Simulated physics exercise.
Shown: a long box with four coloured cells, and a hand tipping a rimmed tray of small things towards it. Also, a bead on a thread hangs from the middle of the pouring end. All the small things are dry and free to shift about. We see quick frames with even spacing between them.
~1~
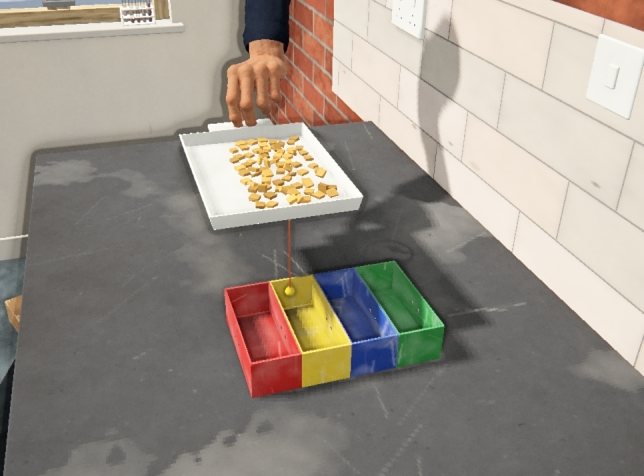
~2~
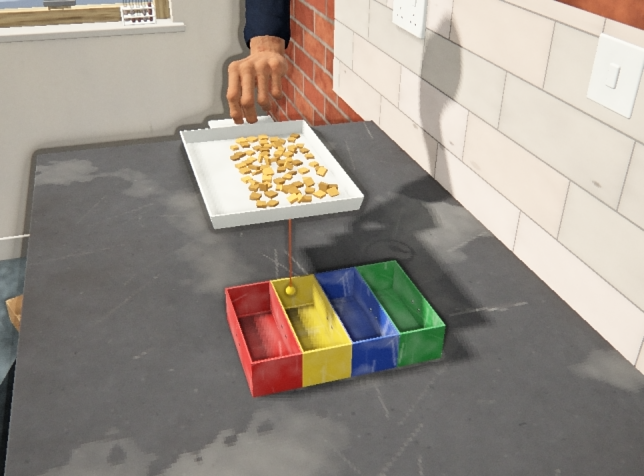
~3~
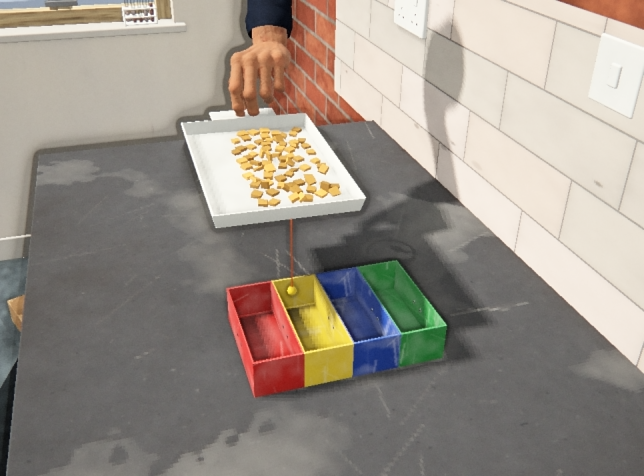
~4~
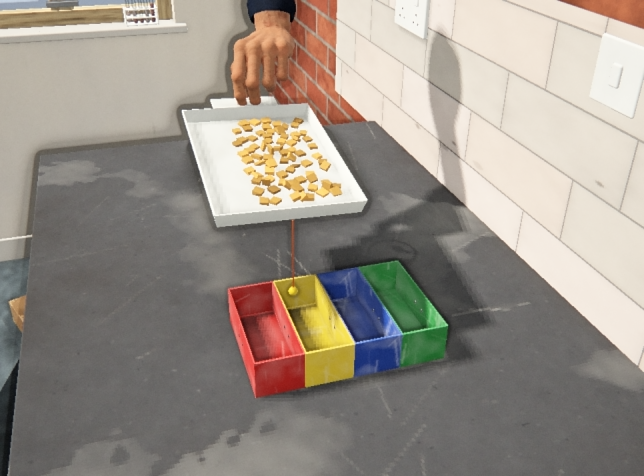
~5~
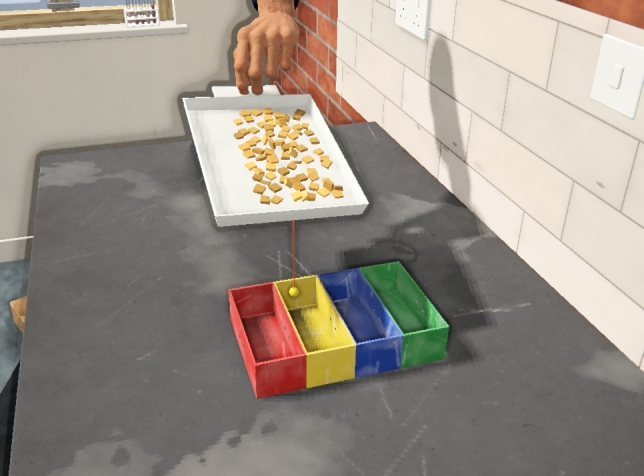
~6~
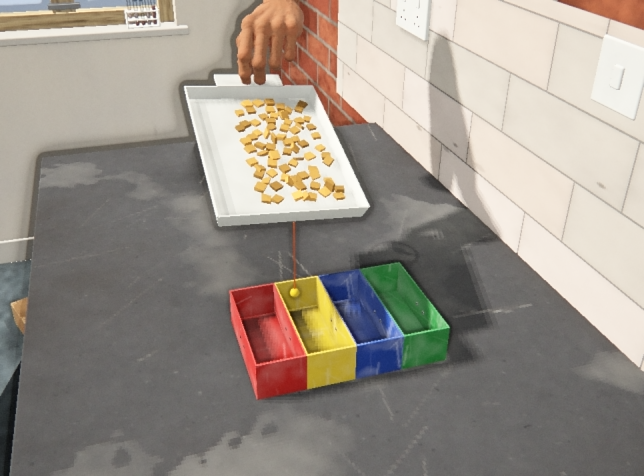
A hand gradually tilting a white tray of cereal squares, raising its far end behind a box with four coloured cells.
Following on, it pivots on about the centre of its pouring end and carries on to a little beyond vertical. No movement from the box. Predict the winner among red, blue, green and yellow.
I would say blue.
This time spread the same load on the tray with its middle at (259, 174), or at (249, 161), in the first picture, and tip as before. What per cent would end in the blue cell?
First case: Some 50 %; second case: Some 60 %.
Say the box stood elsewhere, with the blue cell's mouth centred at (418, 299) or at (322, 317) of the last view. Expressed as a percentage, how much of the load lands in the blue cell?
Trial 1 about 0 %, trial 2 about 40 %.
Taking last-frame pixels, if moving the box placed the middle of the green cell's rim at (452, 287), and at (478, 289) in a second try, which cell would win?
In order: That yellow cell, the red cell.
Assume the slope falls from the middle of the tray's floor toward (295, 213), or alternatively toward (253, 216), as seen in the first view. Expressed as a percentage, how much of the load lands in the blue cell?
You'd see roughly 50 per cent the first time and 0 per cent the second.
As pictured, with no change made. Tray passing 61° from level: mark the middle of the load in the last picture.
Somewhere around pixel (322, 176) in the last picture.
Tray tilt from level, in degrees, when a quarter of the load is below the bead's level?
I'd put it at about 110 degrees.
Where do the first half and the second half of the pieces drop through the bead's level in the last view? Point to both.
(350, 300) first, (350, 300) later.
Just after the last frame, tray tipped steeply; every one on the tray.
A moment on, tray tipped right over; the larger part on the tray; about a tenth in the blue cell; just a few in the yellow cell; just a few in the green cell; just a few falling or outside the box.
Further on, tray tipped past a quarter turn; roughly two thirds in the blue cell; roughly a third in the yellow cell; just a few in the green cell; just a few in the red cell; just a few falling or outside the box.
When it is over, tray tipped past a quarter turn; roughly two thirds in the blue cell; roughly a third in the yellow cell; just a few in the green cell; just a few in the red cell; just a few outside the box.
